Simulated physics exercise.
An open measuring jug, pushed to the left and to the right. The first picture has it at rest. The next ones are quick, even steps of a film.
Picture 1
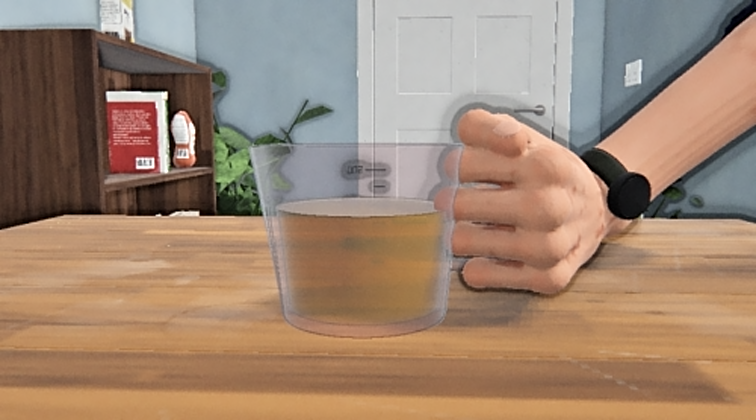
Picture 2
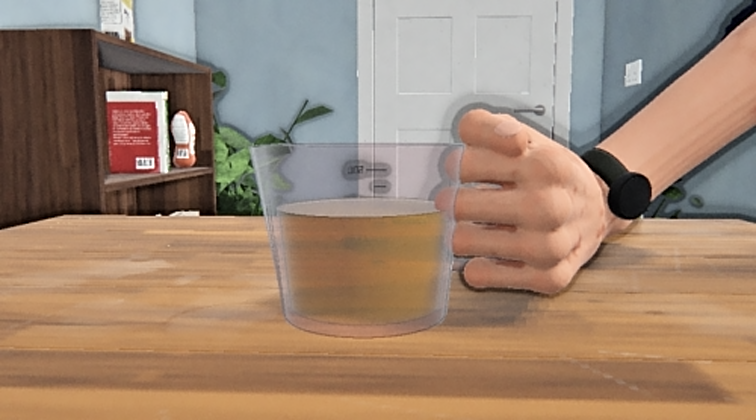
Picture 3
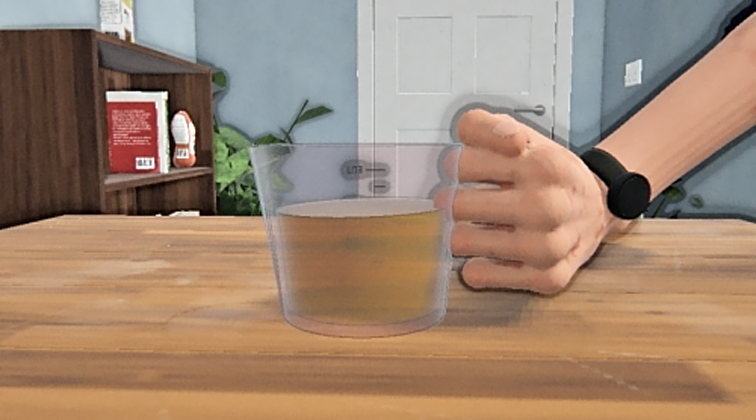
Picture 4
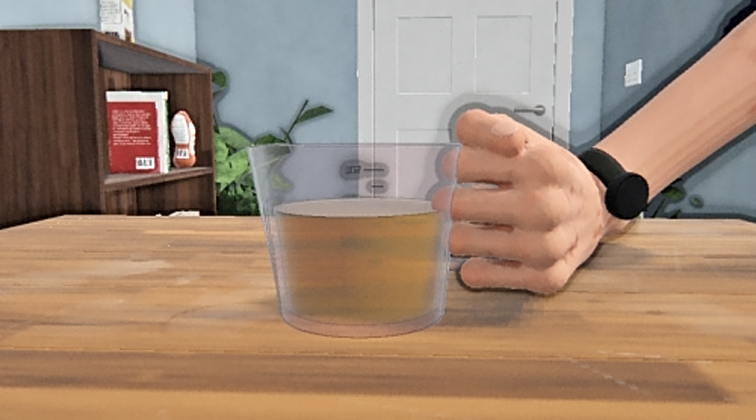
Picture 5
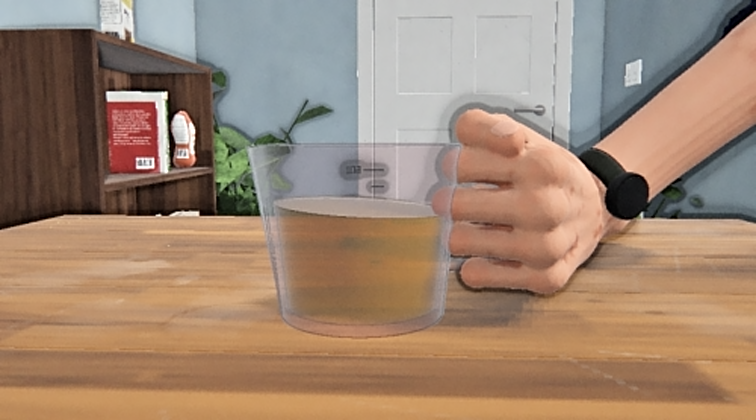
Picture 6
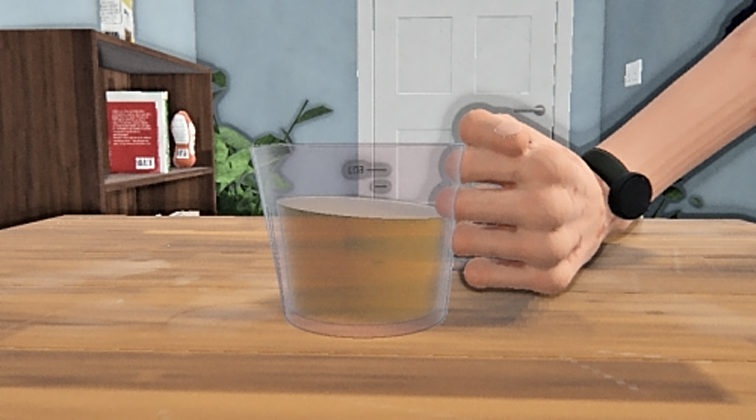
A hand with a black watch reaches in from the right at a wooden tabletop, seen from a fixed view just above its surface, in a room with blue walls. Its curled fingers touch a clear jug of amber liquid, with a brown shelf and green plant behind at left and a white door beyond. The jug shifts very slightly side to side, and the liquid's surface tilts faintly, ending slightly higher on the left.
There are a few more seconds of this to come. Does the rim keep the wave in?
Yes, it stays in.
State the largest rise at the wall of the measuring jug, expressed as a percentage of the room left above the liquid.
Roughly 40 %.
Shortly, the highest wave so far stays far below the rim.
Then, the highest wave so far climbs under half way to the rim.
At the finish, the highest wave so far climbs under half way to the rim; nothing has left it.
